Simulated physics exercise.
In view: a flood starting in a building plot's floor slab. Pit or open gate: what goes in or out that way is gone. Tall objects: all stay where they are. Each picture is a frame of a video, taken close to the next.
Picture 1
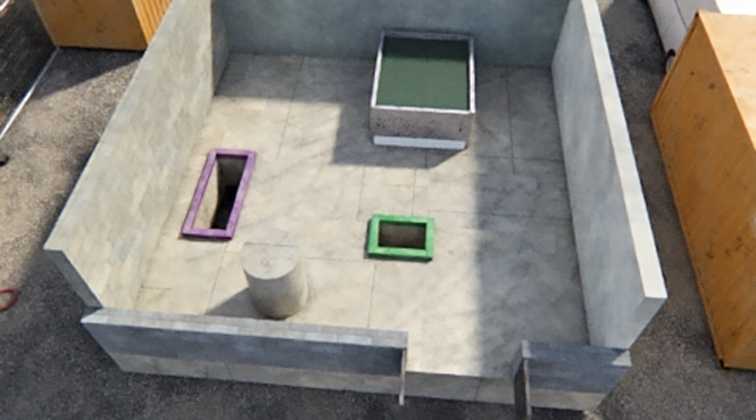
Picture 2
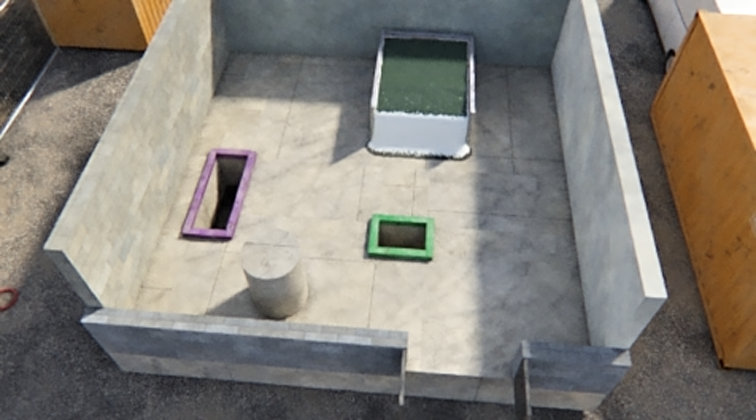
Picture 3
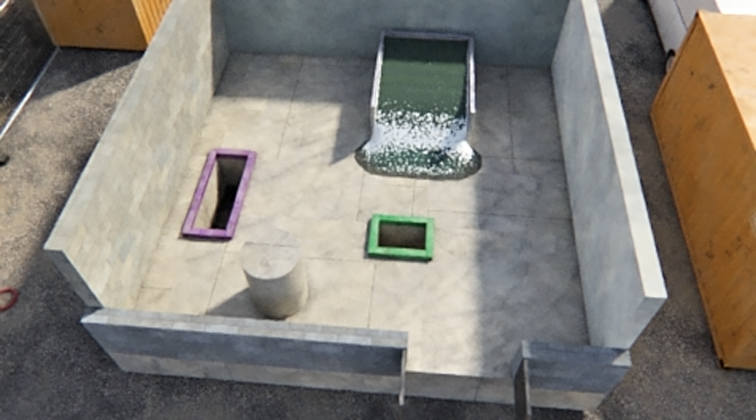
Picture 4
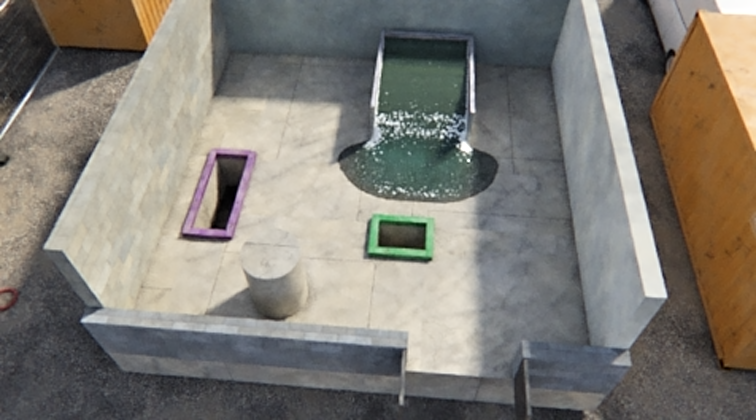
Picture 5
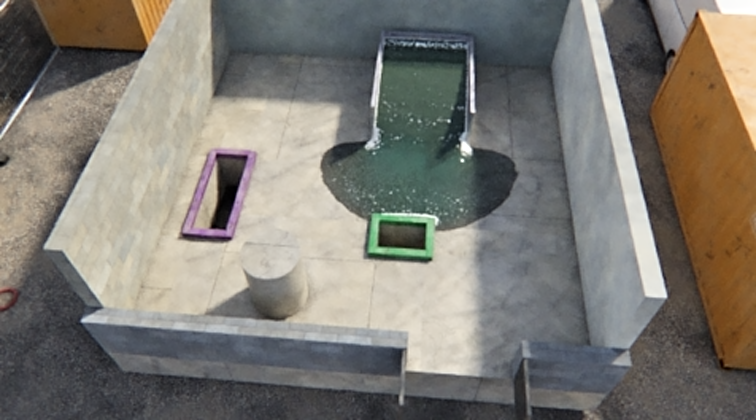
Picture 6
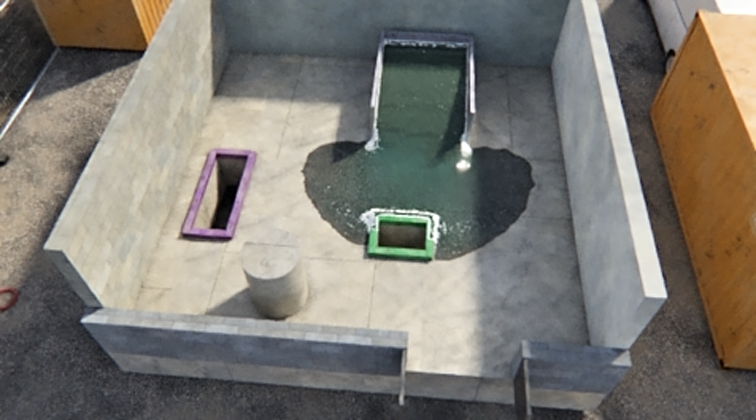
Dark green water pours from the open front of a rectangular tank at the back of a walled concrete plot, seen from a fixed, high viewpoint. A purple-rimmed pit lies at left, a green-rimmed pit near the centre, and a pale cylinder stands front left, with orange blocks outside. The water drops in white froth, spreads across the slab in a widening dark sheet, and foams around the green rim.
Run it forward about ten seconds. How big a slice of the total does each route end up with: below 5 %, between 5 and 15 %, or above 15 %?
One by one: The gate drains a share exceeding fifteen per cent; the purple pit drains a share short of five per cent; the green pit drains a share exceeding fifteen per cent.
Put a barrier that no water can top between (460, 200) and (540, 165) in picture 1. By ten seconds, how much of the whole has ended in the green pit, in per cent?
The green pit takes 20 parts in a hundred.
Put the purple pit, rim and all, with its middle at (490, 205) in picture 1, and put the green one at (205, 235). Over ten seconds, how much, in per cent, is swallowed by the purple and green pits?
Percentages by pit: Purple at 8, green at 2.
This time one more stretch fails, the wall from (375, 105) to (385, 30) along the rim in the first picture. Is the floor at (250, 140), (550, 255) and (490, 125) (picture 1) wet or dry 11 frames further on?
Well, the first is hit by the spill, the next missed by the spill, the last missed by the spill.
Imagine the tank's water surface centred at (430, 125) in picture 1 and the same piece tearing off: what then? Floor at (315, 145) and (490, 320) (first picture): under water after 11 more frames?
Result, in sequence: Unreached; waterlogged.
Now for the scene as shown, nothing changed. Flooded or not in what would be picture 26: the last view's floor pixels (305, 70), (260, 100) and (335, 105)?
Taking them in the order given: Spared, then spared, then spared.
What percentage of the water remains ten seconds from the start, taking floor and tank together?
62 % or so.
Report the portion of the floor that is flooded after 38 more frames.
My estimate is roughly 65 percent.
A moment on, water covers 40 % of the floor; the gate 0 %, the purple pit 0 %, the green pit 7 %.
Next, water covers 50 % of the floor; the gate 3 %, the purple pit 0 %, the green pit 14 %.
Then, water covers 55 % of the floor; the gate 8 %, the purple pit 0 %, the green pit 18 %.
Later, water covers 65 % of the floor; the gate 15 %, the purple pit 0 %, the green pit 19 %.
In the end, water covers 95 % of the floor; the gate 19 %, the purple pit 0 %, the green pit 19 %.
